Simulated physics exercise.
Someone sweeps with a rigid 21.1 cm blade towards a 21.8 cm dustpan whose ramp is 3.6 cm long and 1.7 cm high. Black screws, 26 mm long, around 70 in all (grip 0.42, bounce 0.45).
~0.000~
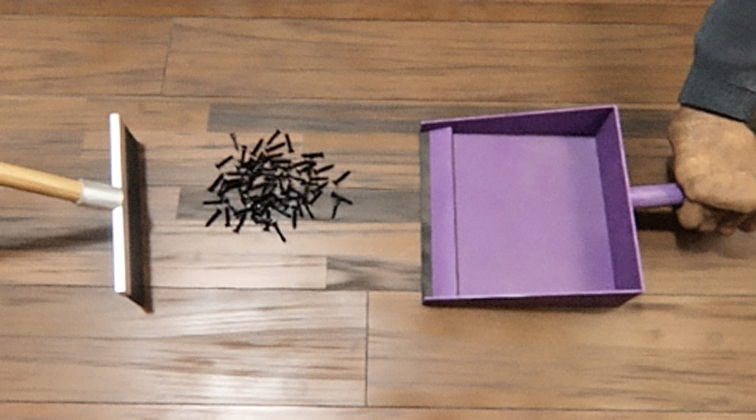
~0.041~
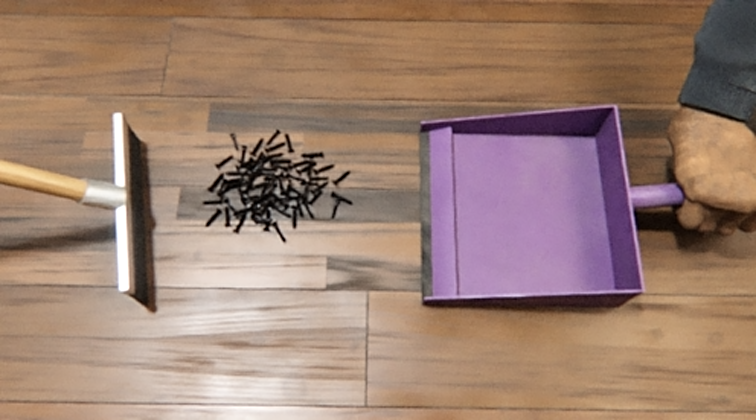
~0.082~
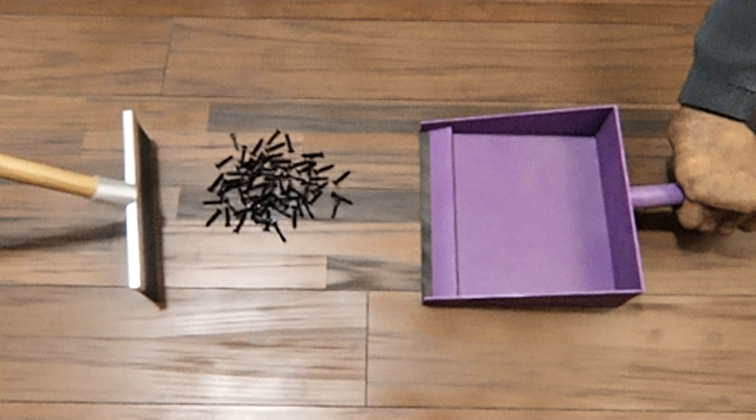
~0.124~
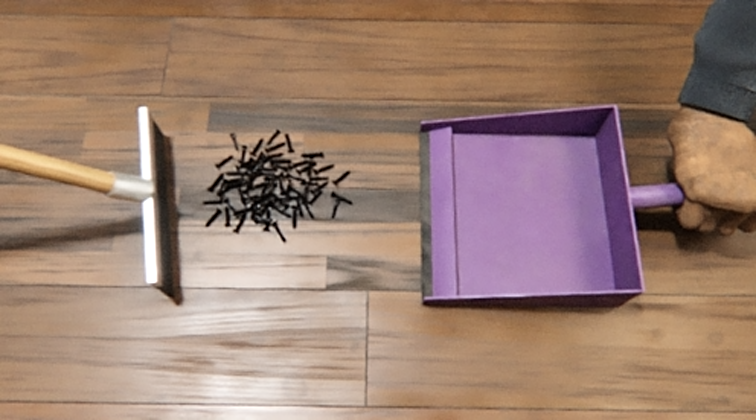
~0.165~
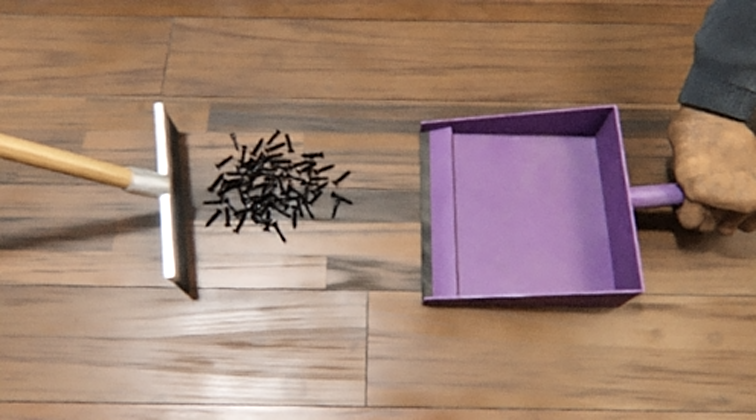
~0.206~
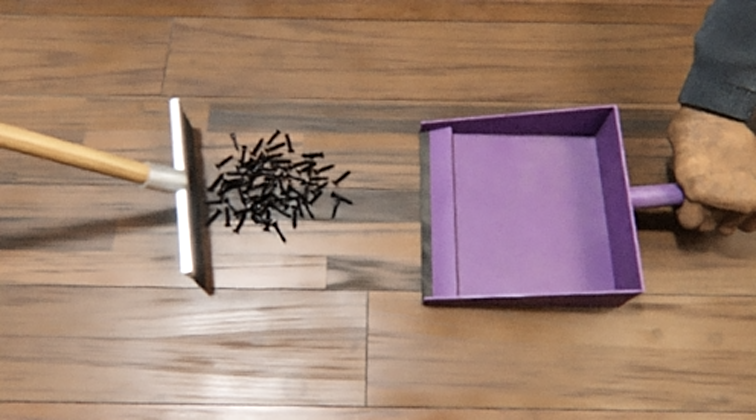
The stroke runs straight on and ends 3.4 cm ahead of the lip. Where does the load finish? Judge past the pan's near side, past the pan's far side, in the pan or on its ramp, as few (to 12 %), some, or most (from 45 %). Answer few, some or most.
Near side: Few, far side: Some, pan: Few.
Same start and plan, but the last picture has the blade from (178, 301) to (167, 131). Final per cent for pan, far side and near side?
Pan 0, far 0, near 0.
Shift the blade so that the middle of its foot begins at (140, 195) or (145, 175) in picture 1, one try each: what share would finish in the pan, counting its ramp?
Some 5 and 0 per cent.
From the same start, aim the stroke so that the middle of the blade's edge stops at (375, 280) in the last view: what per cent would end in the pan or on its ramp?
Some 0 per cent.
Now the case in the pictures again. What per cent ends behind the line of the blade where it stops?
Roughly 5 per cent.
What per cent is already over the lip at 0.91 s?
Near 5 per cent so far.
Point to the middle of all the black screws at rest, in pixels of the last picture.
At about (401, 158).
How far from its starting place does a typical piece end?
Some 16 cm.
After 0.46 s, middle of the blade 16 cm from the lip; 0 % over the lip, far side 5 %, near side 0 %.
Then, at 0.62 s, middle of the blade 9 cm from the lip; 0 % over the lip, far side 20 %, near side 0 %.
After 0.91 s, middle of the blade 6 cm from the lip; 5 % over the lip, far side 25 %, near side 0 %.
By 2.1 s all is still; near side 0 %, far side 25 %, pan 0 %, in front of the lip or behind the blade 75 %.
